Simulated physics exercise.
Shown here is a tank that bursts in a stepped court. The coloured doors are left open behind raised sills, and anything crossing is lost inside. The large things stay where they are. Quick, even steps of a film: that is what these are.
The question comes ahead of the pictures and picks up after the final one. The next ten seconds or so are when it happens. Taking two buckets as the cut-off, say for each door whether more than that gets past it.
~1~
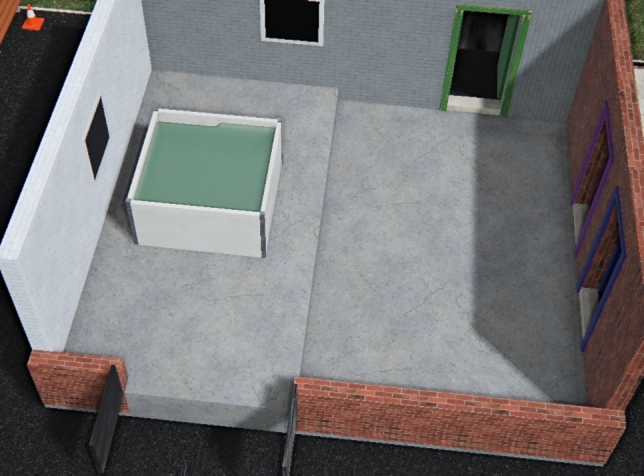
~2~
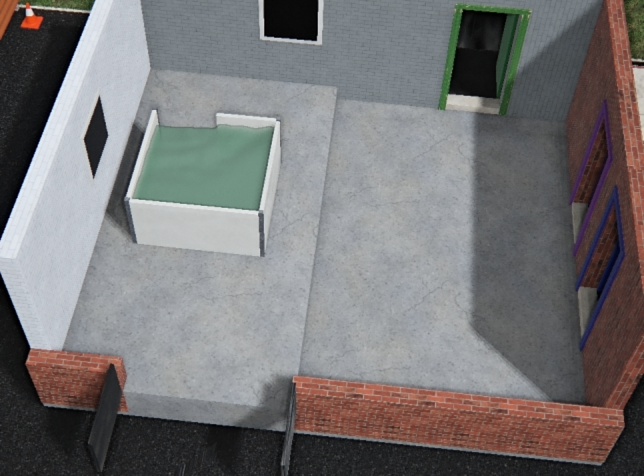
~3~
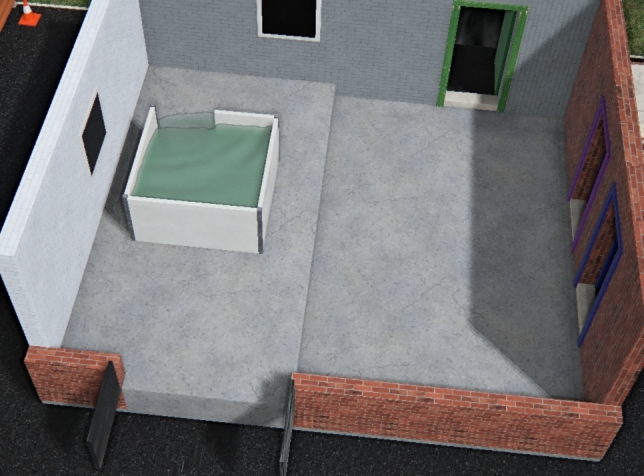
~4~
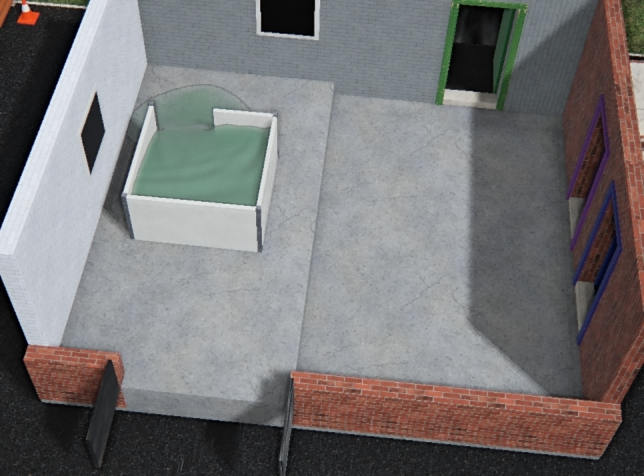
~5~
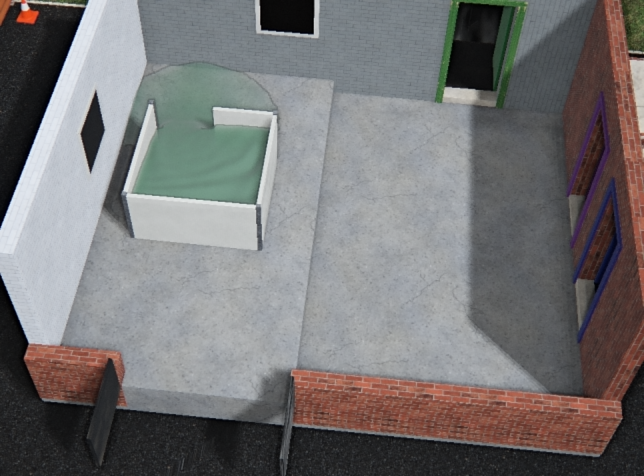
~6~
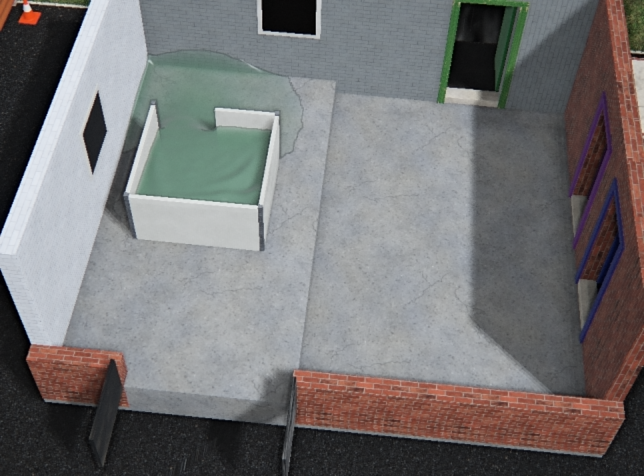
The blue door will not top two buckets; the purple door will top two buckets; the green door will not top two buckets.
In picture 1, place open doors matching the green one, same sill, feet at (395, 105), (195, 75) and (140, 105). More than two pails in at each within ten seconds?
Well, the first one doesn't reach it, the next overshoots, and the last overshoots.
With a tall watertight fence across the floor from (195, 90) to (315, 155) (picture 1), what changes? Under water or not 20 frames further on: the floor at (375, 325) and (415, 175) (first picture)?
In that order: Clear, covered.
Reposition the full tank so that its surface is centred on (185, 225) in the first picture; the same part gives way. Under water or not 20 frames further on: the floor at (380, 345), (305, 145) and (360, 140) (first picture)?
Spared, soaked, soaked.
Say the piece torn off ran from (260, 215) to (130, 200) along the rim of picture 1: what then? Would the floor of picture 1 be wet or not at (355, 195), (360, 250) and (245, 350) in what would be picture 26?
Point by point: Unwetted; unwetted; soaked.
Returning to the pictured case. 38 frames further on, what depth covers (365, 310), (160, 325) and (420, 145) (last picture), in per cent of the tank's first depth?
My figures are about 0, 4 and 4 percent.
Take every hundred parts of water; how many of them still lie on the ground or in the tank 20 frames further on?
Roughly 100 %.
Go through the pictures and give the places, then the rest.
In the first frame, the open tank at (207, 164) is whole and still.
In the second frame, the front is at a hidden place, out from the gap on the open tank's far side.
In the third frame, the front is at a hidden place, out from the gap on the open tank's far side.
In the fourth frame, the front is at (211, 88), out from the gap on the open tank's far side.
In the fifth frame, the front is at (179, 66), out from the gap on the open tank's far side.
In the sixth frame, water pours out on the open tank's far side and has run to (280, 76).
A moment on, water covers 15 % of the floor; the blue door not reached, the purple door not reached, the green door not reached.
Next, water covers 25 % of the floor; the blue door not reached, the purple door not reached, the green door wet at the sill, nothing in.
Then, water covers 50 % of the floor; the blue door not reached, the purple door wet at the sill, nothing in, the green door wet at the sill, nothing in.
Later, water covers 75 % of the floor; the blue door wet at the sill, nothing in, the purple door over two buckets in, the green door wet at the sill, nothing in.
In the end, water covers 90 % of the floor; the blue door wet at the sill, nothing in, the purple door far over two buckets in, the green door wet at the sill, nothing in.
